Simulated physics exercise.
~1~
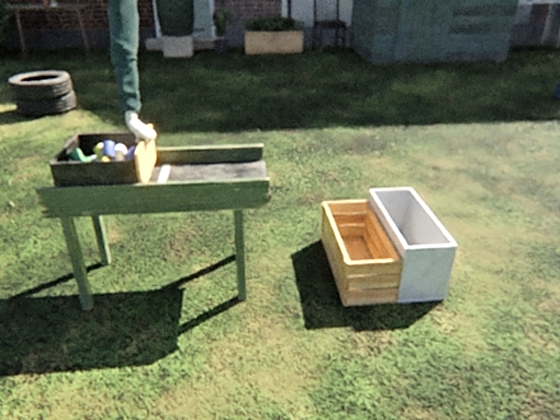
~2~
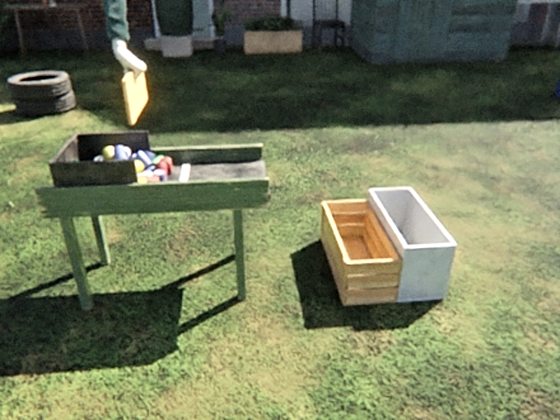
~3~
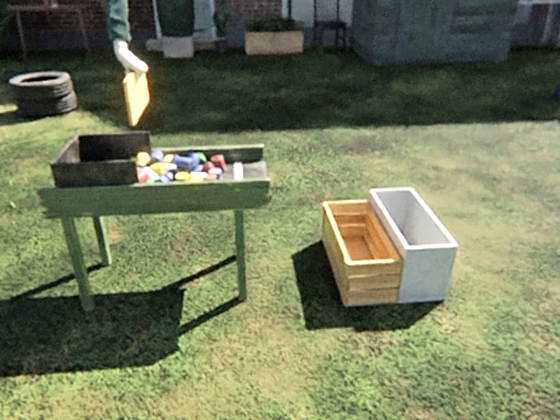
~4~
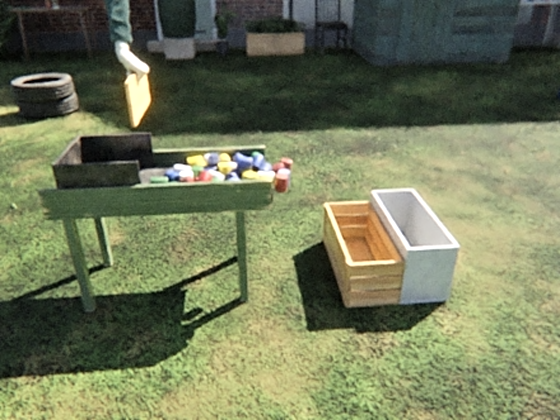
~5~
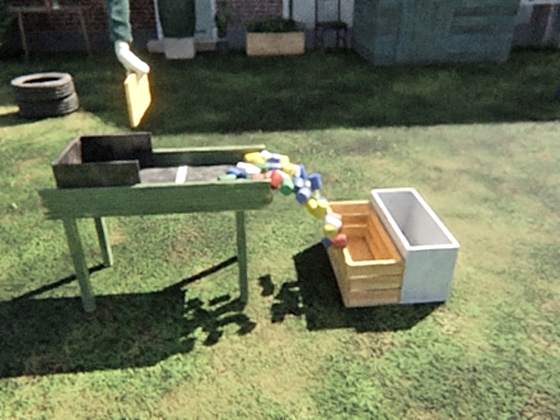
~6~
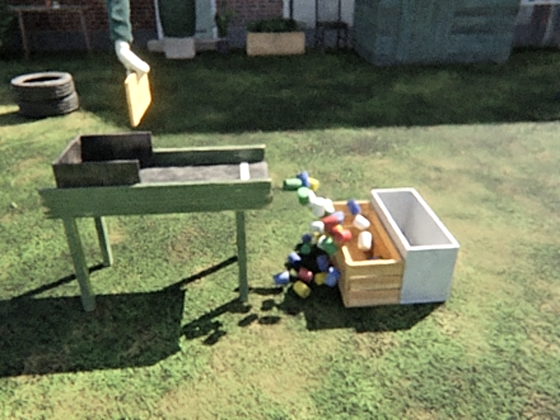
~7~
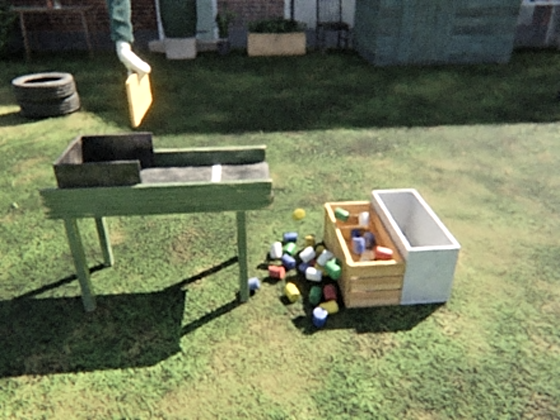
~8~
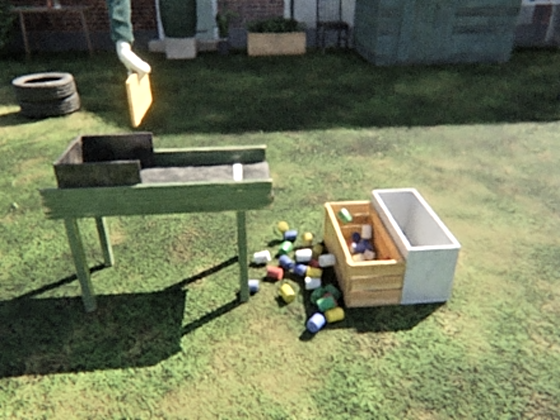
Colorful jars ride a conveyor off its end, some landing in a wooden tub, more on the grass.
